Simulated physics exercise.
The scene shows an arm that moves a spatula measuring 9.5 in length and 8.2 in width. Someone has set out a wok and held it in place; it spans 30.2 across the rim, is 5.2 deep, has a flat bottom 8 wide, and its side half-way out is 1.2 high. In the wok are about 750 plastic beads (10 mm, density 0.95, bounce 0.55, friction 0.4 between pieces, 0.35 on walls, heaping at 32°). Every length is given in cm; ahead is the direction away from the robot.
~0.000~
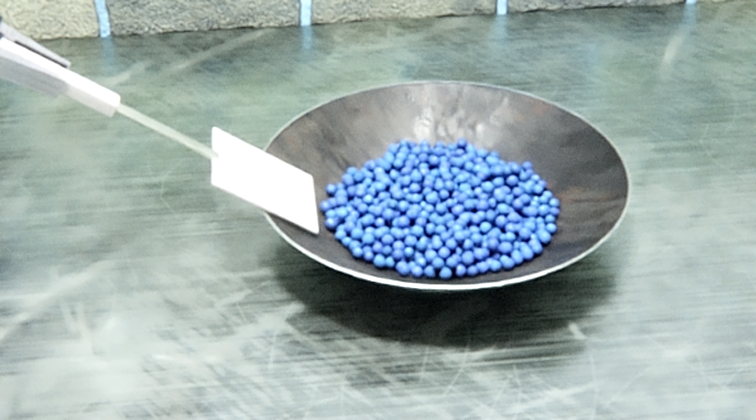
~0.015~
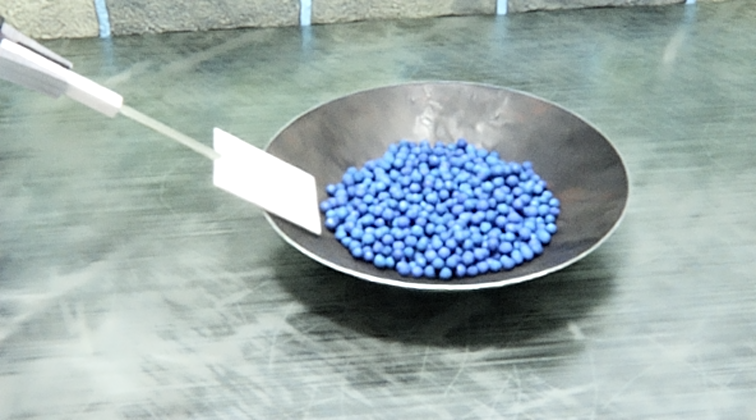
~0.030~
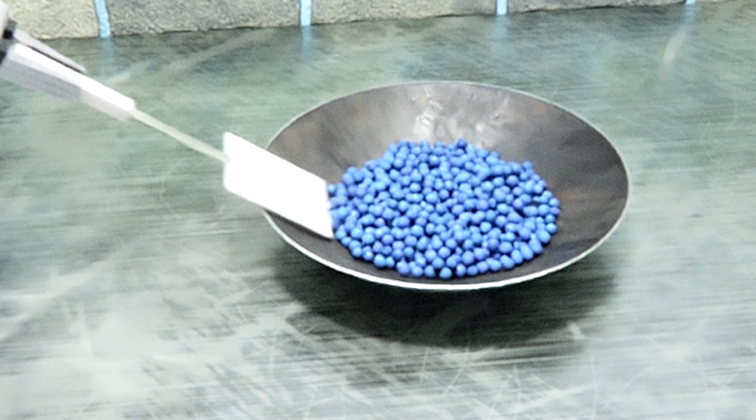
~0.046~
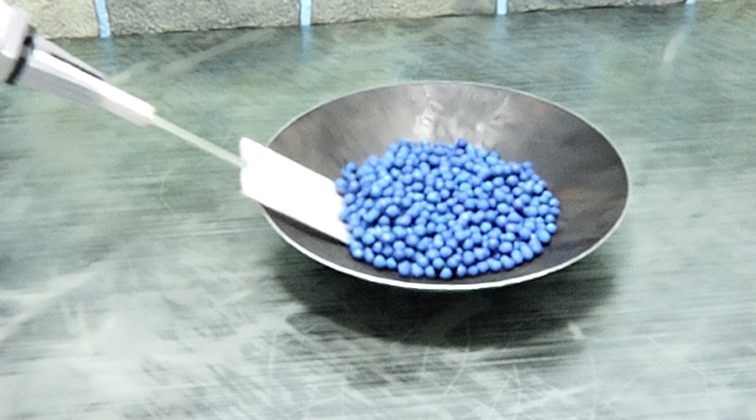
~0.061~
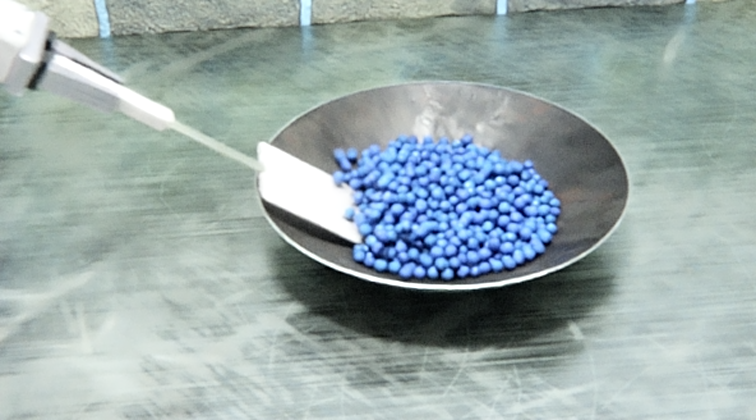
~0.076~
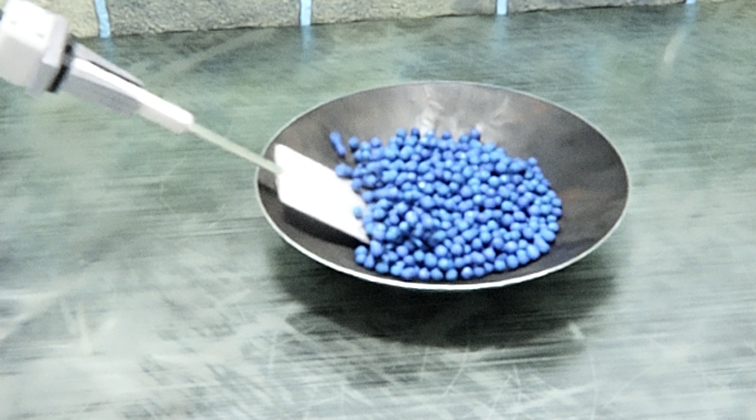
A white spatula on a robot arm slid rightward into a pile of blue beads in a dark wok, pushing the left edge of the pile inward and lifting some beads slightly along its blade.
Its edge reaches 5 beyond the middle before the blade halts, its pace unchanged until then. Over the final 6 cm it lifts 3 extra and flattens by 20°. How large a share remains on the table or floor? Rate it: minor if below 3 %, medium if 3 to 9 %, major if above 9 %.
Rating: Minor.
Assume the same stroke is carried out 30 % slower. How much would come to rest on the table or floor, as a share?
Then roughly 0 percent.
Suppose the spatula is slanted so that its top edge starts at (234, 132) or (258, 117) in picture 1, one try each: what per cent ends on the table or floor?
I'd say near 0 per cent for the first and near 5 per cent for the second.
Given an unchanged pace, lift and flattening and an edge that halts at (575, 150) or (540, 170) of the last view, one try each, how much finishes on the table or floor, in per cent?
30 % and 10 %.
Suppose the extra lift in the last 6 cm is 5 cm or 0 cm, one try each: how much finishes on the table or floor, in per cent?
Some 5 and 0 per cent.
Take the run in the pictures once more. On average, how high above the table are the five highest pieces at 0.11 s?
Around 6 cm above the table.
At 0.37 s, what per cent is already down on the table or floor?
Roughly 0 percent of it.
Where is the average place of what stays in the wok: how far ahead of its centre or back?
I'd put it at roughly 4.5 cm toward the front.
After 0.11 s, sloping 35°, highest piece 7 above the table; 748 in the wok.
After 0.15 s, sloping 27°, highest piece 7 above the table; 746 in the wok, 2 on the blade or in flight.
After 0.37 s, sloping 15°, highest piece 7 above the table; 741 in the wok, 5 on the table or floor, 2 on the blade or in flight.
After 1.42 s, sloping 15°, highest piece 6 above the table; 739 in the wok, 9 on the table or floor.
In the end, 739 in the wok, 9 on the table or floor. That is 1 % on the table or floor.
